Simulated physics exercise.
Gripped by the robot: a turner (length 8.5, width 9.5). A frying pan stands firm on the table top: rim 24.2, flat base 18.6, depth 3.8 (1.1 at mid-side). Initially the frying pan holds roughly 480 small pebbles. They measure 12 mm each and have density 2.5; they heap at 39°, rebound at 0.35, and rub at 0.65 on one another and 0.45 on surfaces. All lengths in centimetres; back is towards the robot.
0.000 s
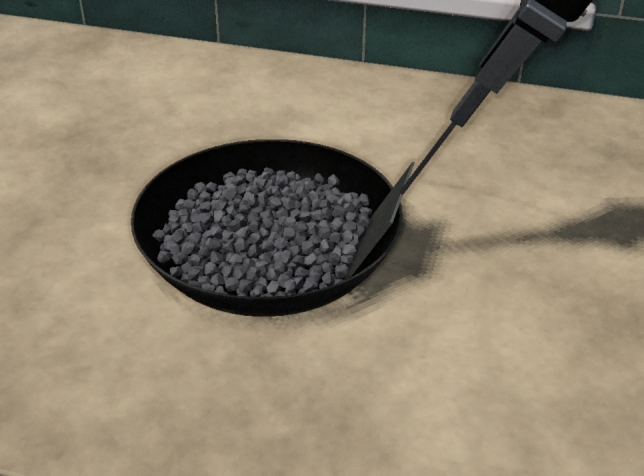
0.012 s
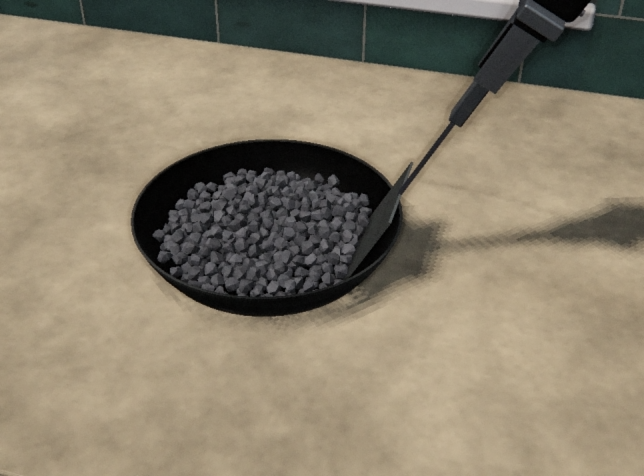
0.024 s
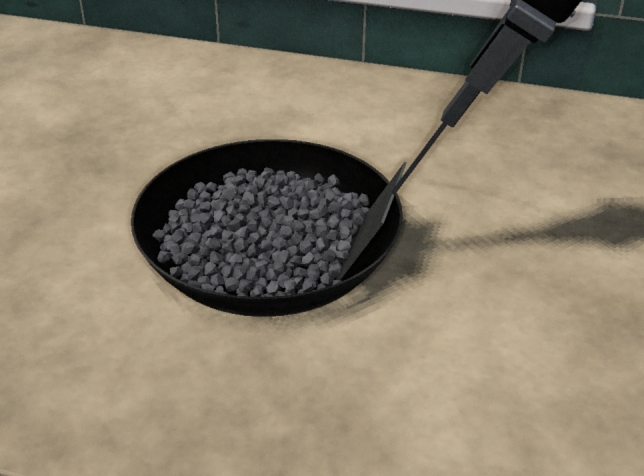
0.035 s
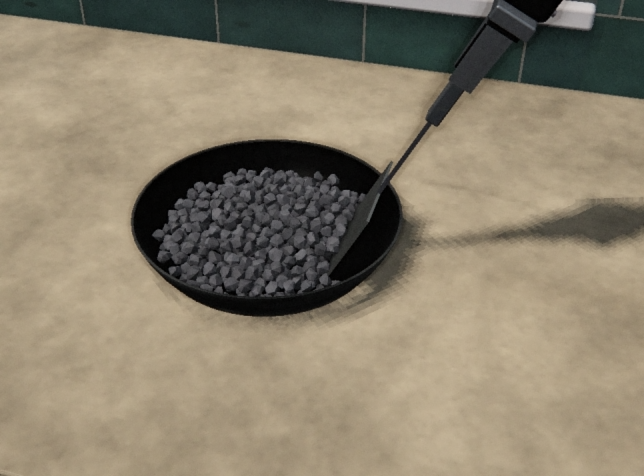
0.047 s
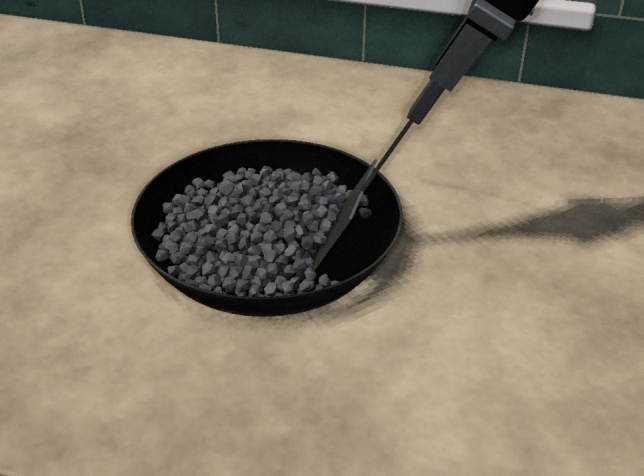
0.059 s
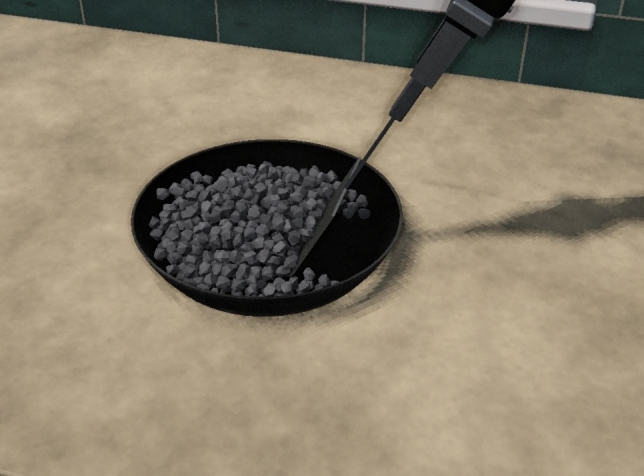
The clip shows a robot-held turner inside a black frying pan of small gray pebbles on a tabletop; the turner moves left, pushing the pebbles into a heap and leaving a bare patch at the pan's right side.
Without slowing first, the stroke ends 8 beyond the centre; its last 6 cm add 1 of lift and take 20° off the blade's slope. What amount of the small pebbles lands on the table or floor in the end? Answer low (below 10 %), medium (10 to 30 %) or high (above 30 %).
High.
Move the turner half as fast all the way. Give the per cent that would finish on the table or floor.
About 25 in a hundred.
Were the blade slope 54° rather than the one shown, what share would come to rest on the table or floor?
In that case, around 30 percent would end up on the table or floor.
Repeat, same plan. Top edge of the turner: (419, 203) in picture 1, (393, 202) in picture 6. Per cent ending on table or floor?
Around 20 per cent finishes there.
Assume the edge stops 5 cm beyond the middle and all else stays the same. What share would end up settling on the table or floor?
About 20 %.
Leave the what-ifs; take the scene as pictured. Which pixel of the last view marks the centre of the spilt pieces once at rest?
The centre sits at roughly (94, 213).
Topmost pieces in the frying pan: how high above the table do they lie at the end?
Roughly 6.0 centimetres.
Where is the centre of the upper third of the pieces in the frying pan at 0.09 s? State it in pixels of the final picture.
At about (234, 202).
By 0.09 s, sloping 63°, highest piece 8 above the table; 480 in the frying pan.
By 0.12 s, sloping 57°, highest piece 10 above the table; 477 in the frying pan, 3 on the blade or in flight.
By 0.33 s, sloping 43°, highest piece 8 above the table; 305 in the frying pan, 152 on the table or floor, 23 on the blade or in flight.
By 1.38 s, sloping 43°, highest piece 6 above the table; 301 in the frying pan, 179 on the table or floor.
Final count, 301 in the frying pan, 179 on the table or floor. That is 37 % on the table or floor.
